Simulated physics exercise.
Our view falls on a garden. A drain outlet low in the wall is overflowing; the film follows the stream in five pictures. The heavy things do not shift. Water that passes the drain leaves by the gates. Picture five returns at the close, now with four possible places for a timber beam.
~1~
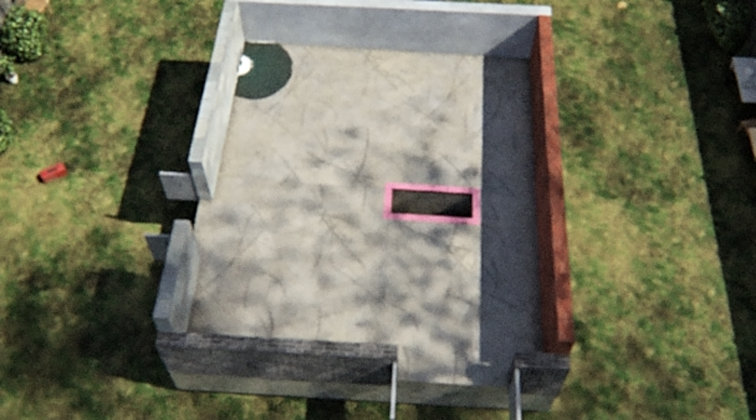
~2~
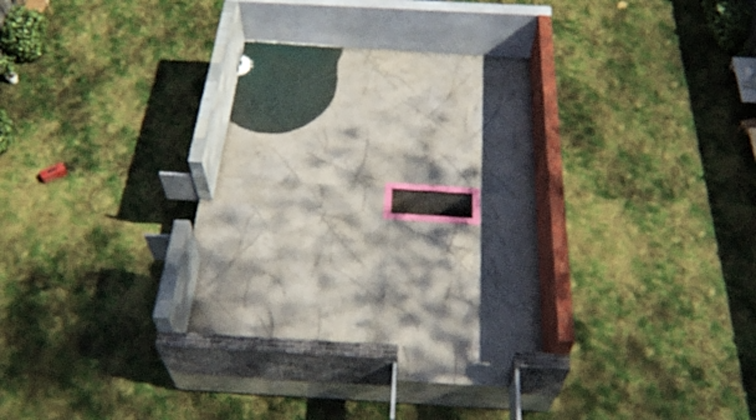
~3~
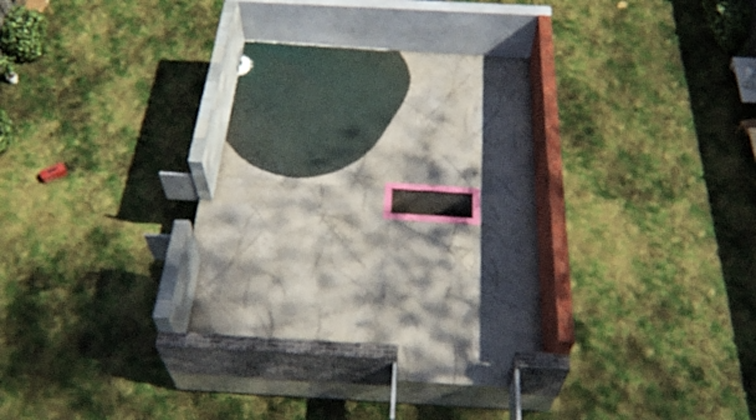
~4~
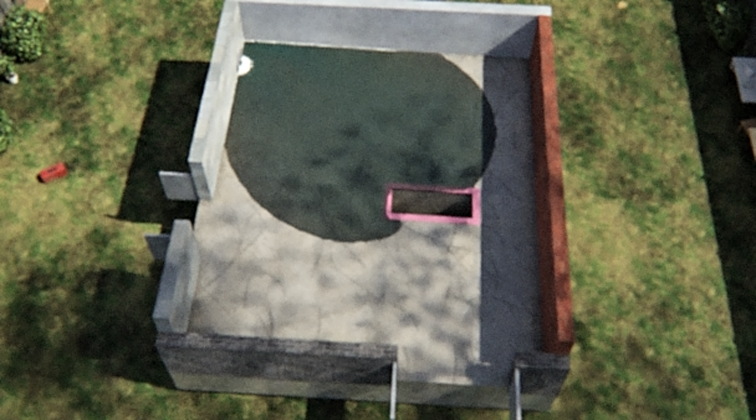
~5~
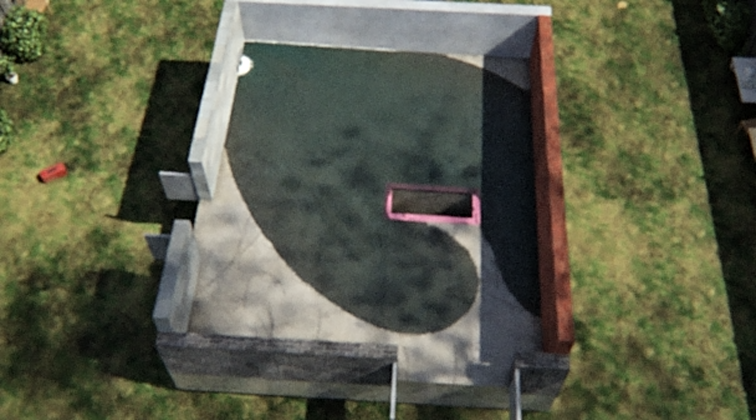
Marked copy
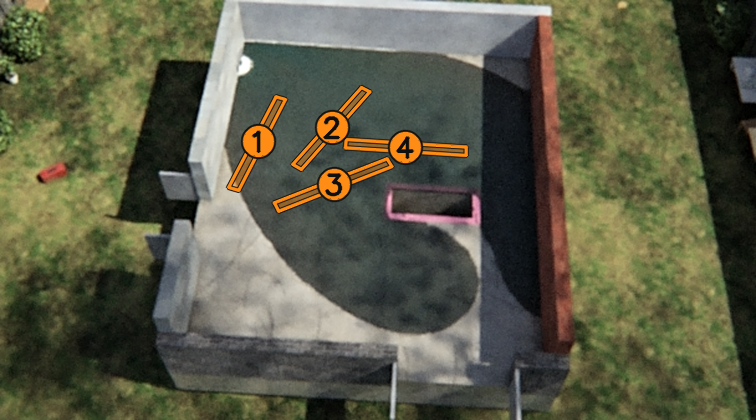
Dark water spreads from the top left corner across the walled floor, surrounding the pink-edged gully.
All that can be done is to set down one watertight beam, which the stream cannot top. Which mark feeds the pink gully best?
Spot 1 does it best.
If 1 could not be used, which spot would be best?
That is spot 3.
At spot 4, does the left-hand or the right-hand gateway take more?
More leaves on the right.
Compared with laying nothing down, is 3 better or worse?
Spot 3 is worse.
In orange, 1 from (233, 188) to (280, 98); 2 from (297, 166) to (365, 89); 3 from (276, 206) to (389, 162); 4 from (345, 143) to (466, 151).
With 1, about 28 % of the stream goes into the pink gully, about 72 % out by the gates.
With 2, about 3 % of the stream goes into the pink gully, about 96 % out by the gates.
With 3, about 17 % of the stream goes into the pink gully, about 83 % out by the gates.
With 4, about 12 % of the stream goes into the pink gully, about 88 % out by the gates.
